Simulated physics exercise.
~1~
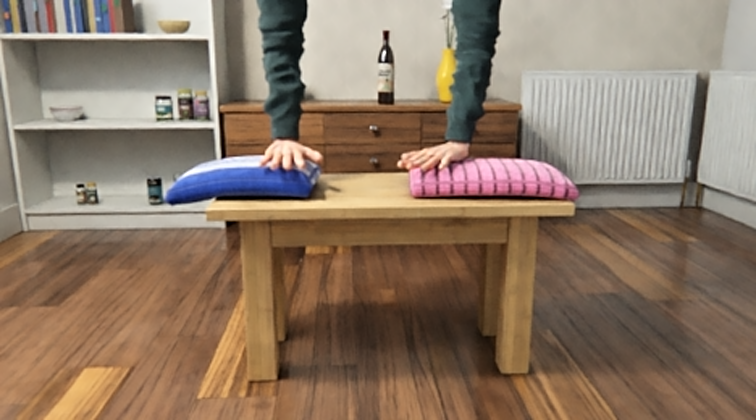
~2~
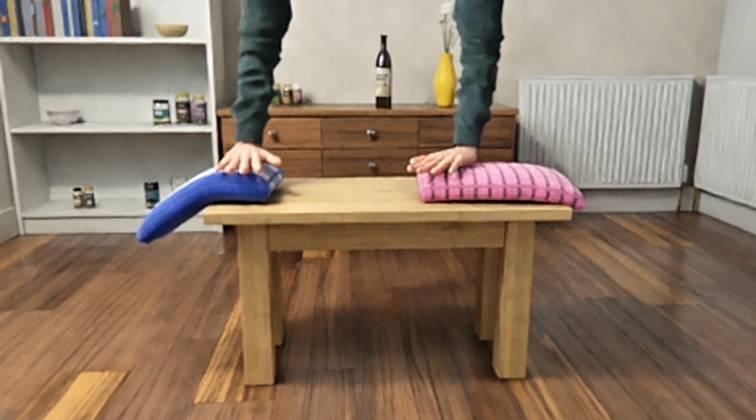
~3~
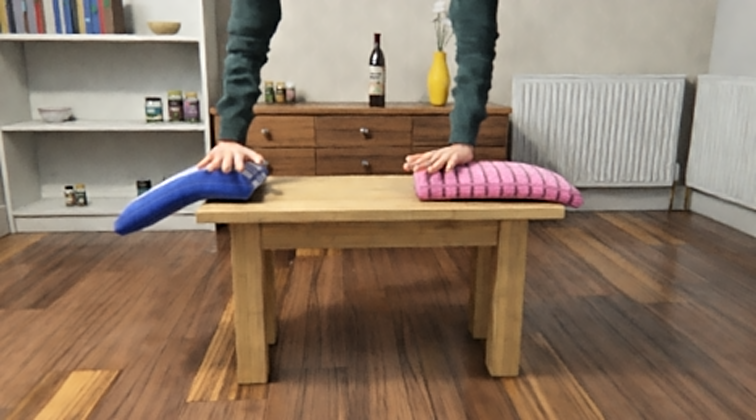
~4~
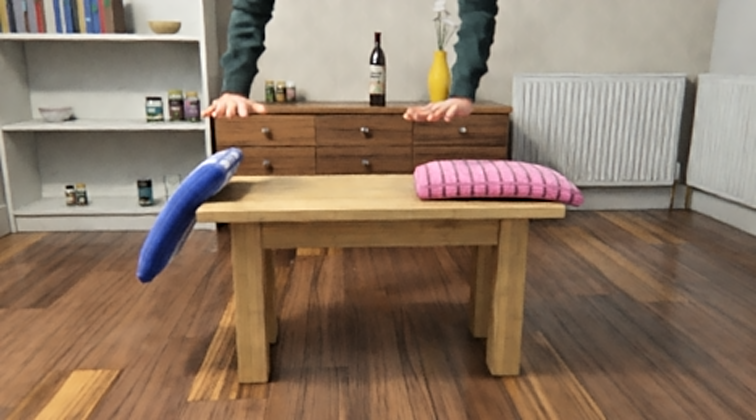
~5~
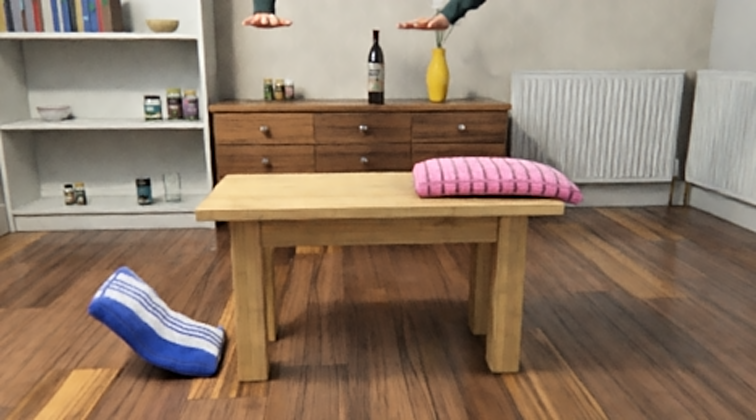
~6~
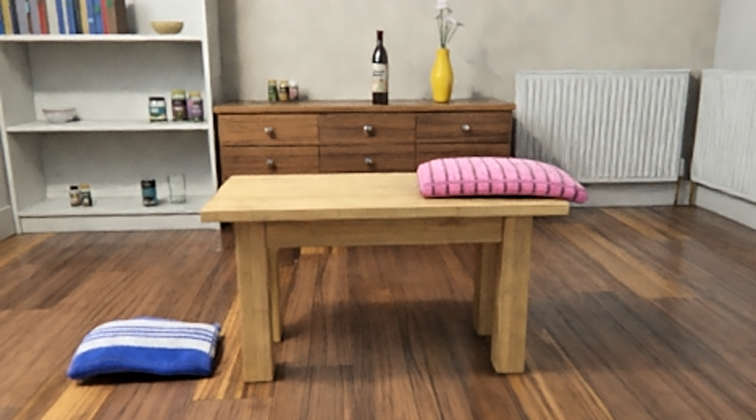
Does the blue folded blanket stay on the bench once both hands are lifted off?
No, the blue folded blanket slumps off the left end and ends up on the floor. The pink one remains on top of the bench.
